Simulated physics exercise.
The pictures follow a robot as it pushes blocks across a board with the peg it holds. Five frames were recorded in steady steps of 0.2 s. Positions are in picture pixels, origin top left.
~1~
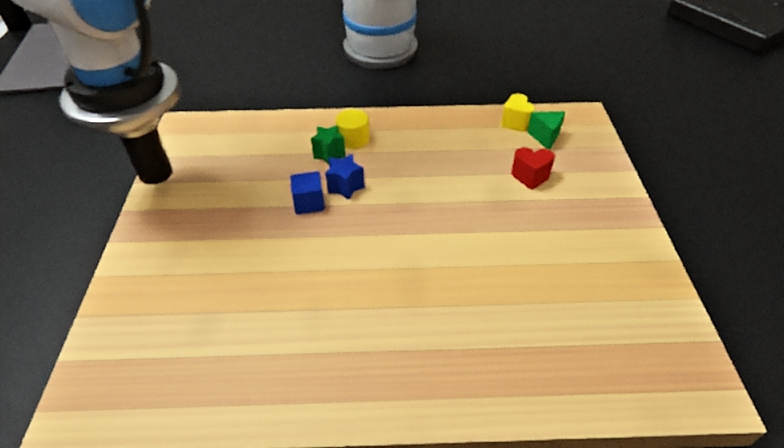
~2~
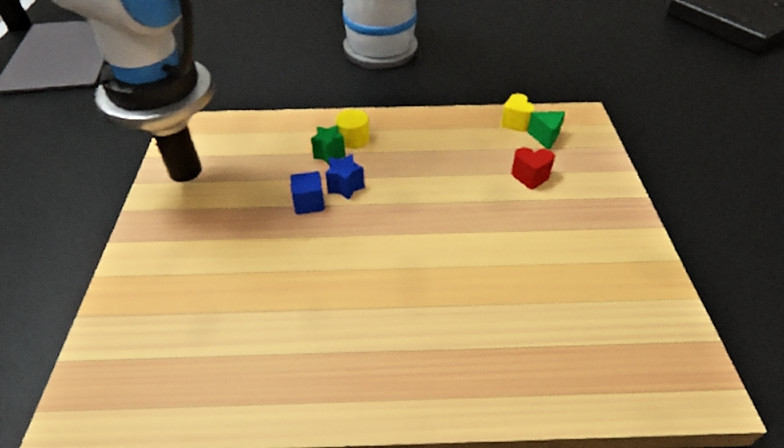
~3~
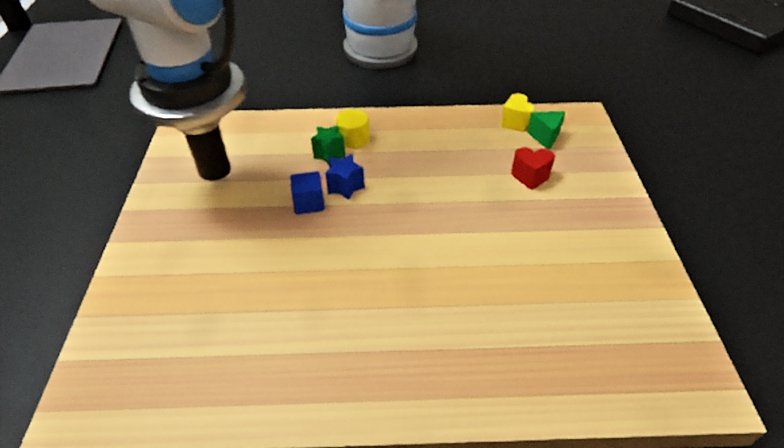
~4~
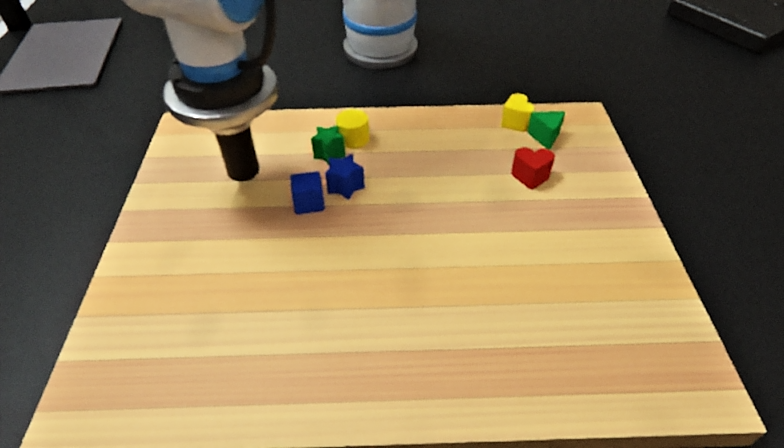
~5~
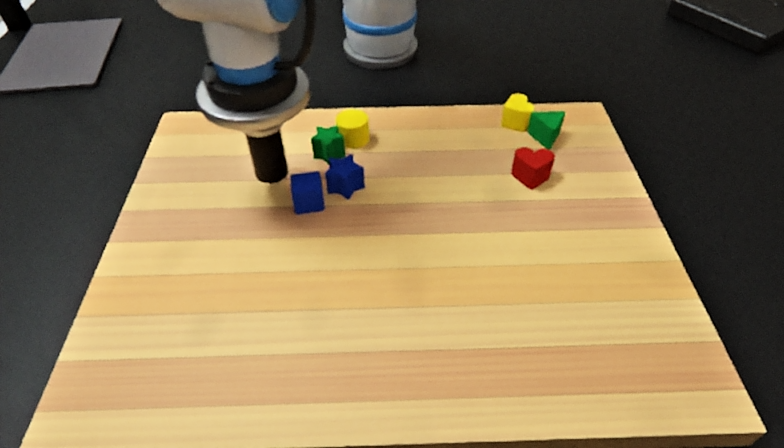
At first, a robot arm holds its dark peg over the upper left corner of a striped wooden board, away from the small coloured blocks. The arm then glides steadily right until the peg is just left of the blue square block, while all the blocks stay still.
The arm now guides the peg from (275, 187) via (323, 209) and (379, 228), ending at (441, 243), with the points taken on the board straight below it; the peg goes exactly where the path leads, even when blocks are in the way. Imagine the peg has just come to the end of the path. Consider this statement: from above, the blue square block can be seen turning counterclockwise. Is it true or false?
That statement is not accurate.
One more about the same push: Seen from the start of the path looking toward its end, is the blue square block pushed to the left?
No, it doesn't check out.
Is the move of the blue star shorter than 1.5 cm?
Short answer: Yes.
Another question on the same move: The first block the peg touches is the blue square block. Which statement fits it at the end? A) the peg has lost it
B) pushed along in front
A (the peg has lost it)
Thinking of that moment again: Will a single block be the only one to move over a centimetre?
Yes, that is what happens.
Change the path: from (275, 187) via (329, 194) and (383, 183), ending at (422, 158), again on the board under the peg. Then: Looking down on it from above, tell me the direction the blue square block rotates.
It ends up turned clockwise.
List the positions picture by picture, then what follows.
In the first frame, lower end of the peg (156, 174), tops of blocks, blue square block (306, 182), blue star (343, 166).
In the second frame, peg (186, 172), blocks as before.
In the third frame, peg (215, 170), blocks as before.
In the fourth frame, peg (244, 171), blocks as before.
In the fifth frame, peg (272, 173), blue square block (306, 182), blue star (343, 166).
On the path given first. One third of the way, peg (322, 196); blue square block (350, 204).
Two thirds of the way, peg (379, 214); blue square block (387, 232), turned 85° clockwise.
At the end, peg (442, 229); blue square block (396, 239), turned 115° clockwise; blue star not moved.
